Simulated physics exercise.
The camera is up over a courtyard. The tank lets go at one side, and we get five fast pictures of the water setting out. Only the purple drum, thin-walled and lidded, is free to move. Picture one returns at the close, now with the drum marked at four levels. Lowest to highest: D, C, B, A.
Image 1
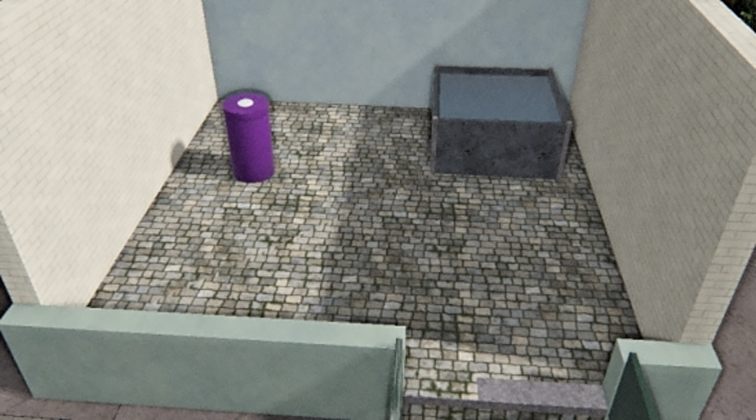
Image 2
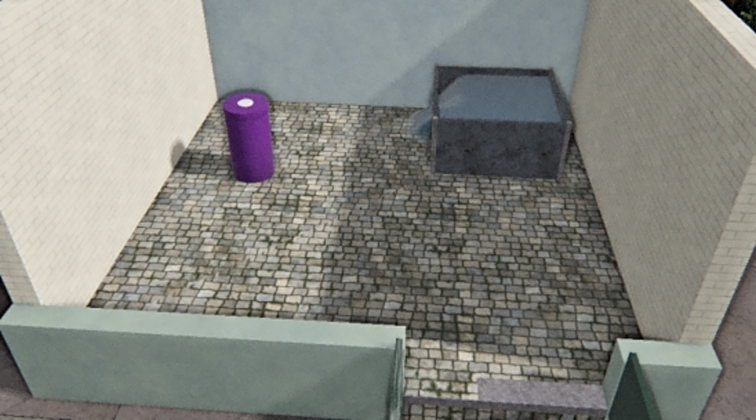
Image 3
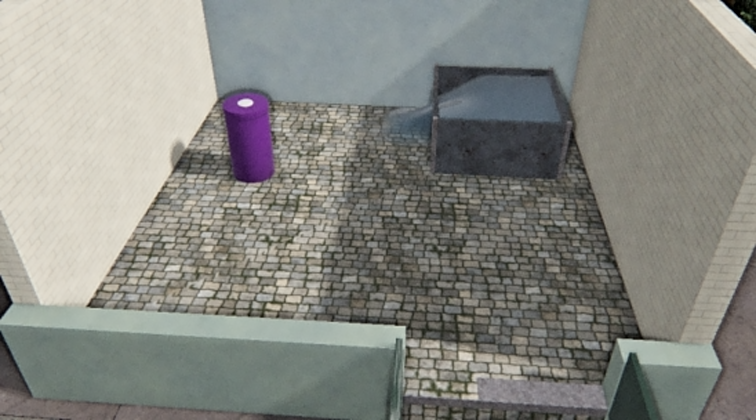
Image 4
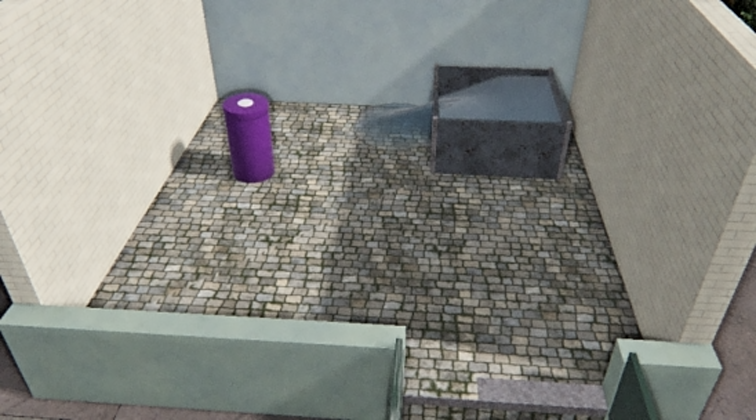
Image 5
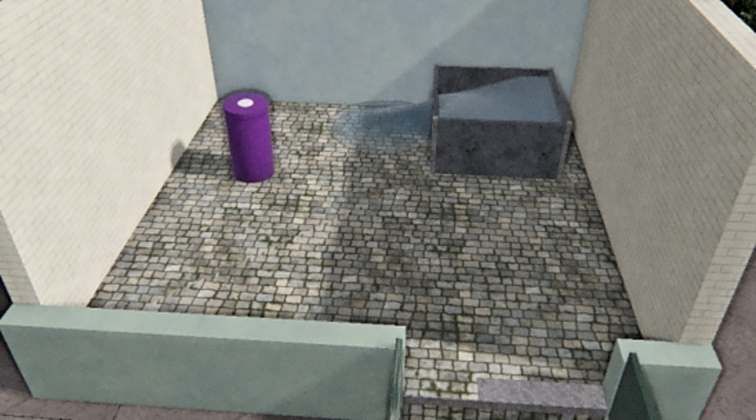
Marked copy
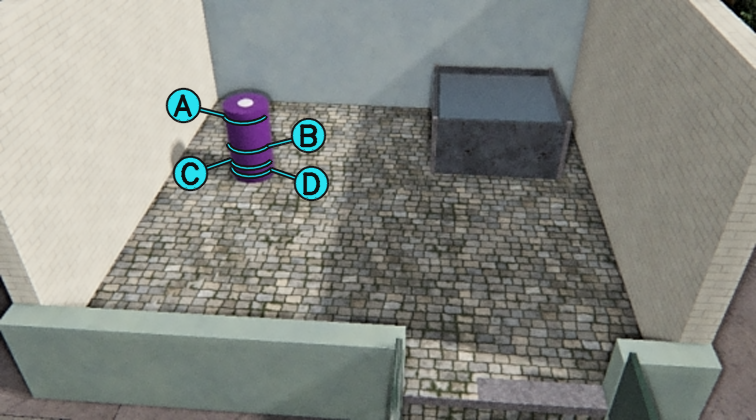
To begin with, a lidded purple drum stands at the left of a walled, cobbled courtyard, across from a full stone tank. Water then pours out through the tank's left side onto the cobbles, and the wet patch spreads leftward along the back wall while the drum stays still.
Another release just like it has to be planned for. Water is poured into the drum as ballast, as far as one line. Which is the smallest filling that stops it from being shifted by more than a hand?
C will do.
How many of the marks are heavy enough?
Three of the four.
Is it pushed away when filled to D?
Yes, it does.
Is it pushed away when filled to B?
No.
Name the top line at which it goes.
That would be D.
On the marked copy, A at (240, 123); B at (244, 152); C at (247, 168); D at (248, 176); from the bottom up D, C, B, A.
For line A, it does not move.
For line B, it does not move.
For line C, it does not move.
For line D, it is pushed about its own width away.
